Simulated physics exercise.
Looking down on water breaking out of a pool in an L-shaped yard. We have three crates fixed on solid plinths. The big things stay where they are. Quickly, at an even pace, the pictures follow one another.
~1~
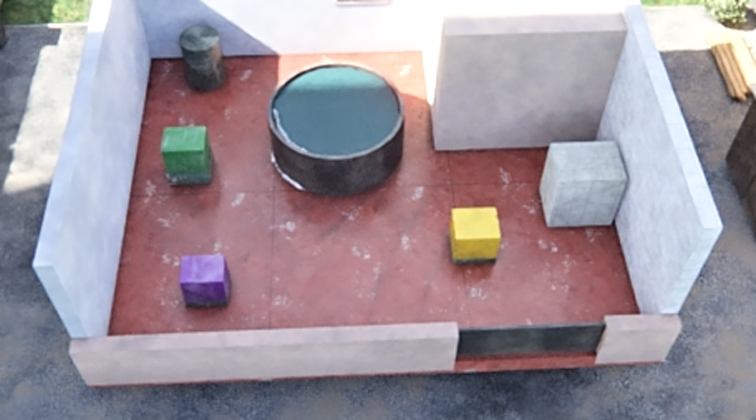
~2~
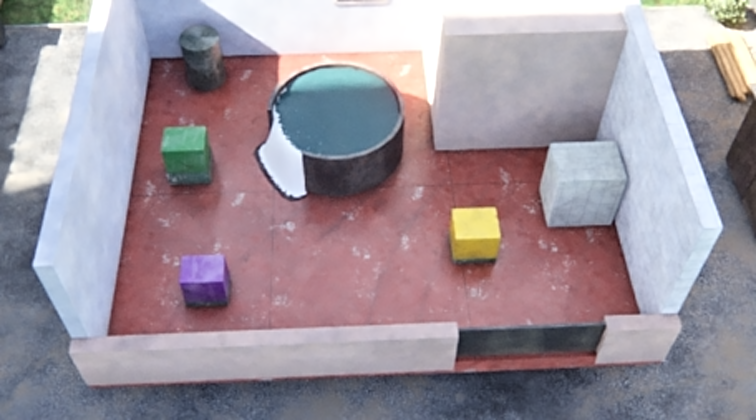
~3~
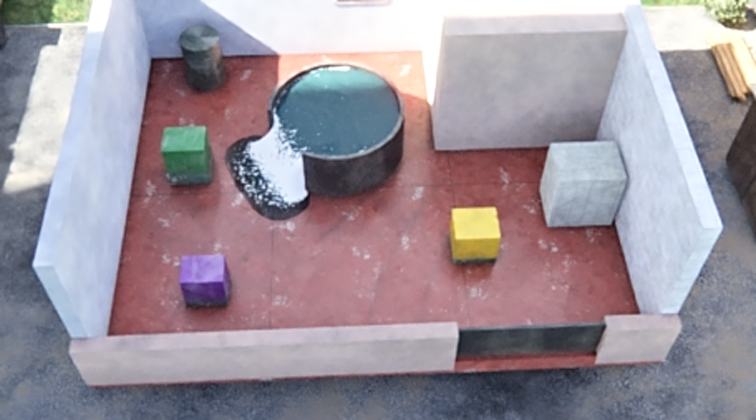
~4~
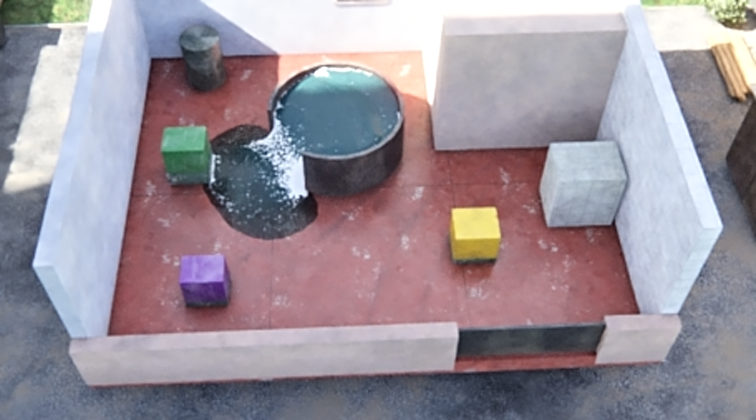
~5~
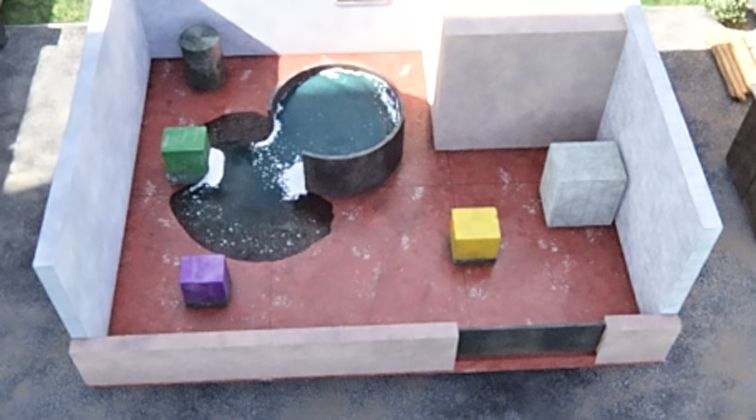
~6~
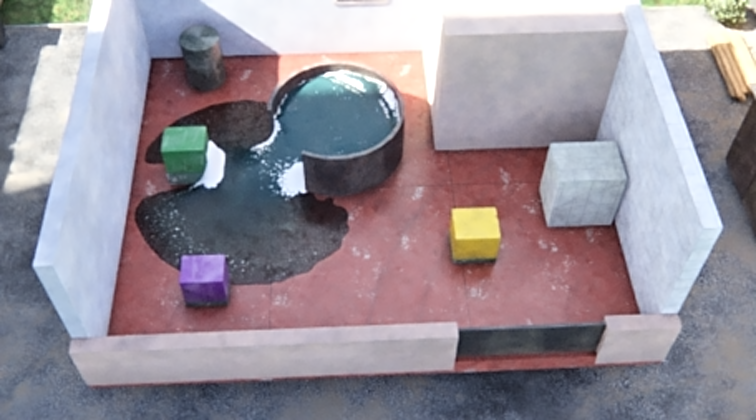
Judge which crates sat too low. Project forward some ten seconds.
The yellow crate was too low. The green crate was too low. The purple crate was too low.
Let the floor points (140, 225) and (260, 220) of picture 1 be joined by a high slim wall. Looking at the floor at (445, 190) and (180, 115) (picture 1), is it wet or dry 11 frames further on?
In that order: No water, covered.
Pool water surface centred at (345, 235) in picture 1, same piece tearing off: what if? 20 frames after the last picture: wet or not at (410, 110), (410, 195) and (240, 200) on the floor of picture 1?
In that order: No water, no water, wet.
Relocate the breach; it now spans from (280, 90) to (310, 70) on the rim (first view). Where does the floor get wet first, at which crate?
My pick is the green-painted one.
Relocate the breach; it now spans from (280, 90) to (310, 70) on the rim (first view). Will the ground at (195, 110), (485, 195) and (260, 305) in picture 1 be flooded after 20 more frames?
The first point is swamped, the second unwetted, the third unwetted.
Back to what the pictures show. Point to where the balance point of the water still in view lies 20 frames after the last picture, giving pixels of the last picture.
The water's middle lies around (254, 202).
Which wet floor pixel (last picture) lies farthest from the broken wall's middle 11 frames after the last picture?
Point: (104, 362) in the last picture's pixels.
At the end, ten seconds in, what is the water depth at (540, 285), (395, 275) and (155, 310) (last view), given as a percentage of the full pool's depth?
Going place by place: 10 %, 4 % and 10 %.
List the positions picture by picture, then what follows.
The round tank at (336, 111) is whole and still, in the first frame.
The front is at (266, 145), out from the gap at (282, 158), in the second frame.
The front is at (234, 149), out from the gap at (283, 160), in the third frame.
The front is at a hidden place, out from the gap at (283, 161), in the fourth frame.
The front is at (176, 207), out from the gap at (283, 161), in the fifth frame.
Water pours out at (283, 161) and has run to (150, 237), in the sixth frame.
A moment on, water covers 30 % of the floor; the yellow crate not reached, the green crate water round its plinth, the purple crate water round its plinth.
Next, water covers 40 % of the floor; the yellow crate not reached, the green crate water round its plinth, the purple crate water round its plinth.
Then, water covers 55 % of the floor; the yellow crate not reached, the green crate water round its plinth, the purple crate water round its plinth.
Later, water covers 90 % of the floor; the yellow crate water round its plinth, the green crate water round its plinth, the purple crate water round its plinth.
In the end, water covers 100 % of the floor; the yellow crate was topped, the green crate was topped, the purple crate was topped.
